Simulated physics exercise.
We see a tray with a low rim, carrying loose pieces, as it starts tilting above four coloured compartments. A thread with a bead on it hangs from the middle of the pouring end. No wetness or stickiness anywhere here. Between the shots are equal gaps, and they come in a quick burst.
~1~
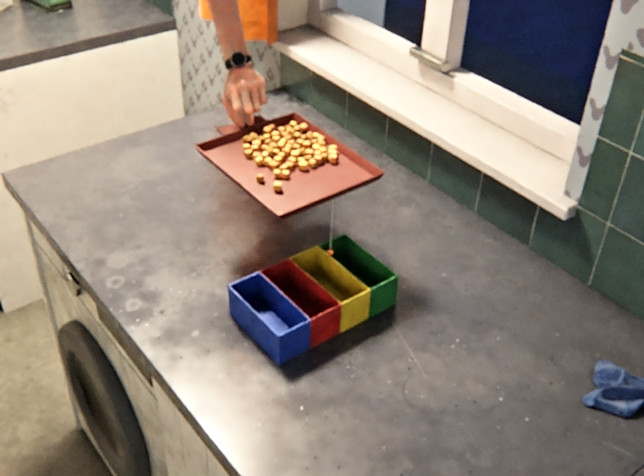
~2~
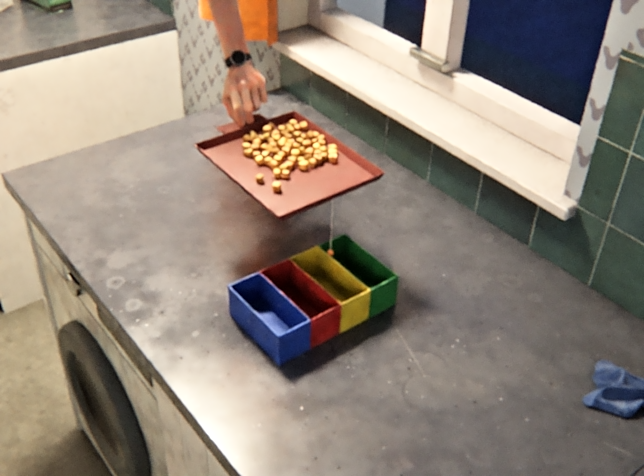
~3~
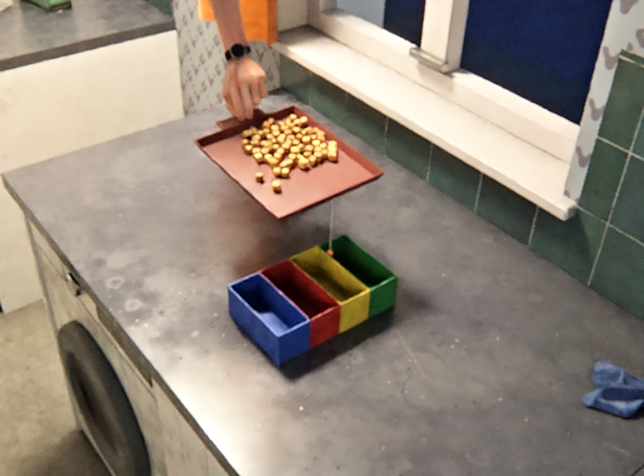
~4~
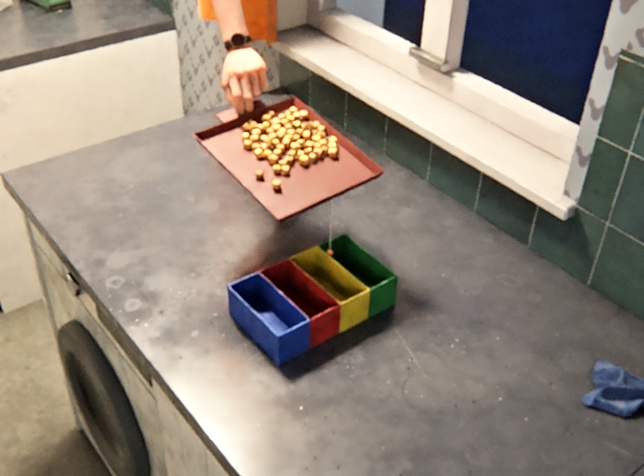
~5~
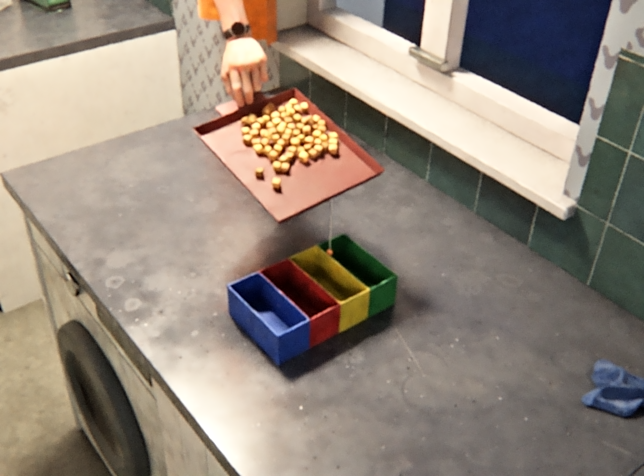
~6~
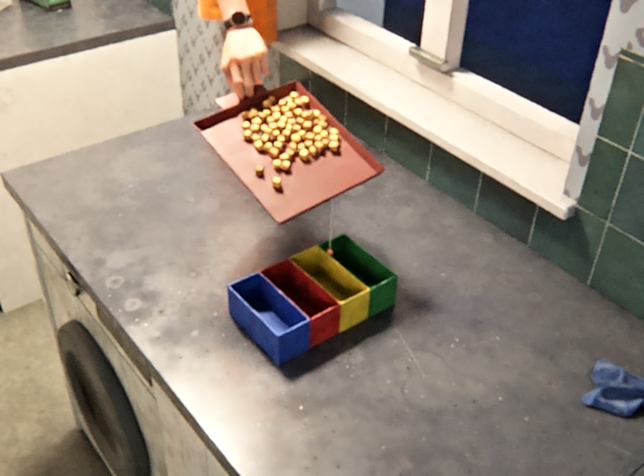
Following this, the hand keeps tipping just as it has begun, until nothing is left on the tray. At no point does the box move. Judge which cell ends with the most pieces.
The red cell ends with the most.
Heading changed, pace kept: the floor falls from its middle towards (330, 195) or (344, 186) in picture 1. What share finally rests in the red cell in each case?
Lab note: Case 1 near 10 %, case 2 near 0 %.
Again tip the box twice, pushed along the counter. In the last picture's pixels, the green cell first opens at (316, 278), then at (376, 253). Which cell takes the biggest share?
It would be the yellow one the first time and blue the second time.
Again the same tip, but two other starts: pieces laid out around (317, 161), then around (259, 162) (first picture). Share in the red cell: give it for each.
In order, 60 % then 60 %.
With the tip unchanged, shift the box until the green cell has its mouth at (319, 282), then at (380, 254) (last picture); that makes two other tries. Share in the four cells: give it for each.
Try 1: Some 80 %; try 2: Some 90 %.
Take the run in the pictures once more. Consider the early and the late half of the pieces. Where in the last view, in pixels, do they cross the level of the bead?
Roughly (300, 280) first, then roughly (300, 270).
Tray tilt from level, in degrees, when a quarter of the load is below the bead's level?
Roughly 65 degrees.
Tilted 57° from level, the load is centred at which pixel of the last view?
Look close to (303, 206) in the last picture.
Soon, tray tipped steeply; most on the tray; about a quarter falling or outside the box.
A while on, tray tipped right over; a small part on the tray; about a third in the red cell; about a quarter in the blue cell; about a quarter in the yellow cell; a stray few in the green cell; a small part falling or outside the box.
Towards the end, tray tipped past a quarter turn; about half in the red cell; about a quarter in the yellow cell; about a quarter in the blue cell; a stray few in the green cell; a stray few falling or outside the box.
Finally, tray tipped past a quarter turn; about half in the red cell; about a quarter in the yellow cell; about a quarter in the blue cell; a stray few in the green cell; a stray few outside the box.
